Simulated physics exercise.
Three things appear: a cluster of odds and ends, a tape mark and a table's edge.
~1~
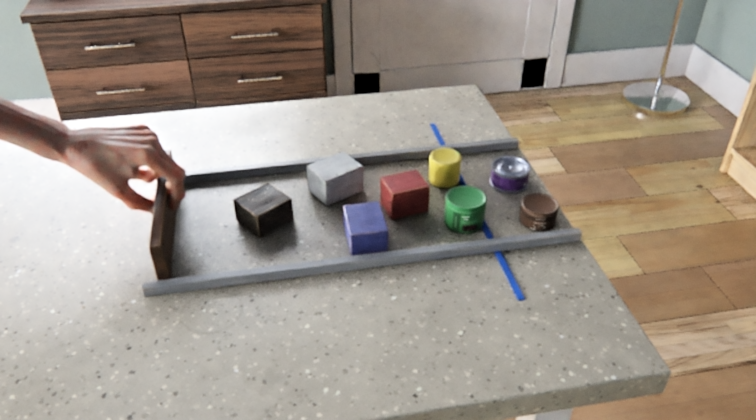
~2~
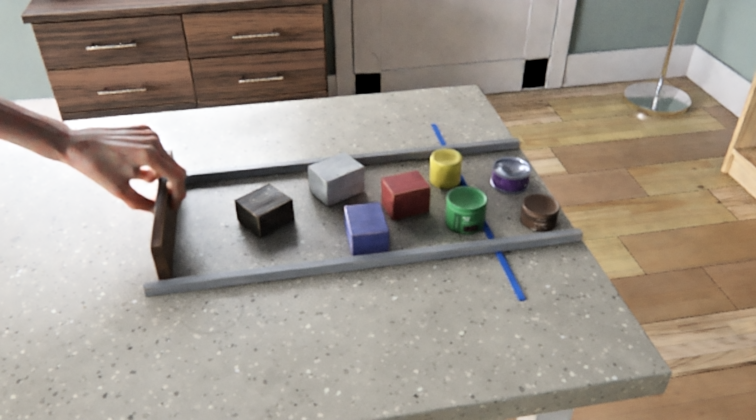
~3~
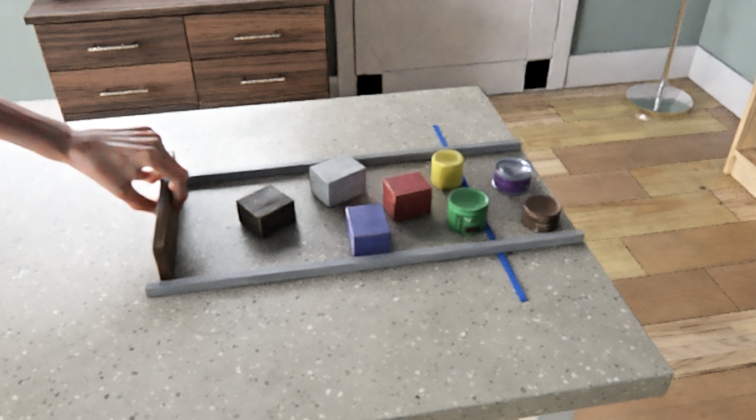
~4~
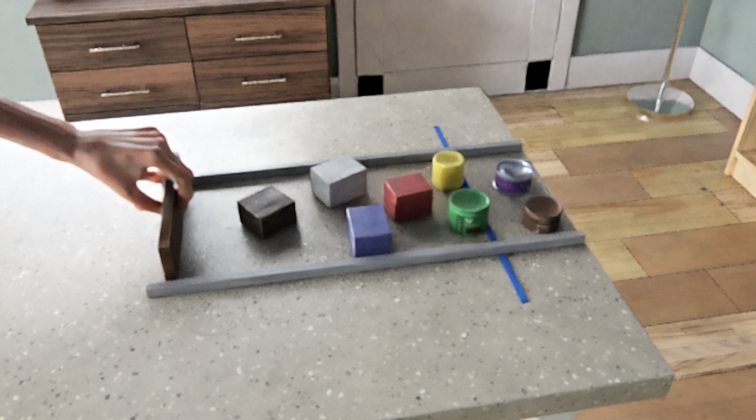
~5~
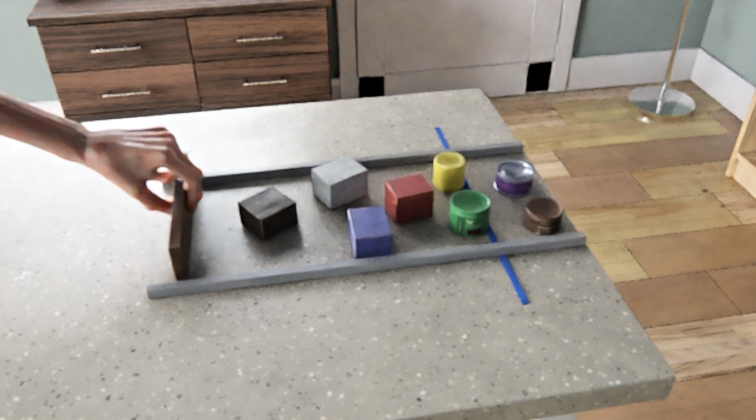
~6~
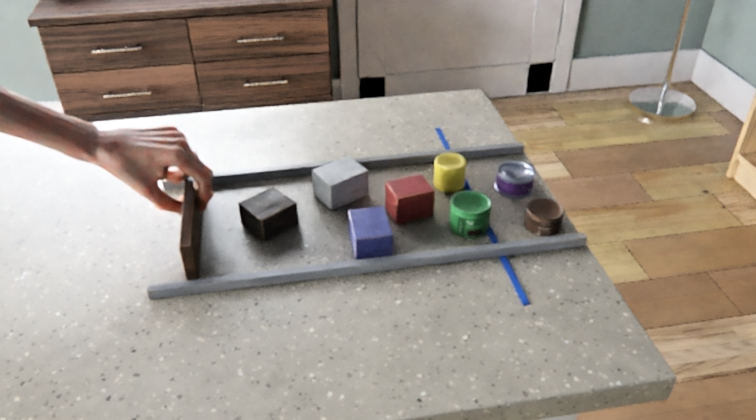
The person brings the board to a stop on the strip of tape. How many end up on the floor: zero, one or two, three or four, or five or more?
One or two.
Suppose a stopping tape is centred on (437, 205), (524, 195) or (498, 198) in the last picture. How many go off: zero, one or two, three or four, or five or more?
In order of the three spots, it's none at all, then more than four, then three or four.
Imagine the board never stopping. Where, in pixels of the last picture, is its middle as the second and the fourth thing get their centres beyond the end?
Its middle is near (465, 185) and then near (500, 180).
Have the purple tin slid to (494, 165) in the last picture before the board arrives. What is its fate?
Stays put.
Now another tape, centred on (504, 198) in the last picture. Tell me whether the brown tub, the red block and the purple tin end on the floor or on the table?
For the brown tub: It drops. For the red block: It drops. For the purple tin: It drops.
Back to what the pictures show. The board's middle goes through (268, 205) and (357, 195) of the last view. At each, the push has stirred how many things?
Moved so far: 1, then 4.
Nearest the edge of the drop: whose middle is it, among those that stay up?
That's the red block, it ends up nearest.
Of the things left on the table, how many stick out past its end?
The total comes out at 0.
Soon after, none off yet; brown tub at rest near (544, 217); purple tin at rest near (515, 180); green tub at rest near (470, 214).
By the end, the number that fall off is one or two; fallen, purple tin and brown tub.
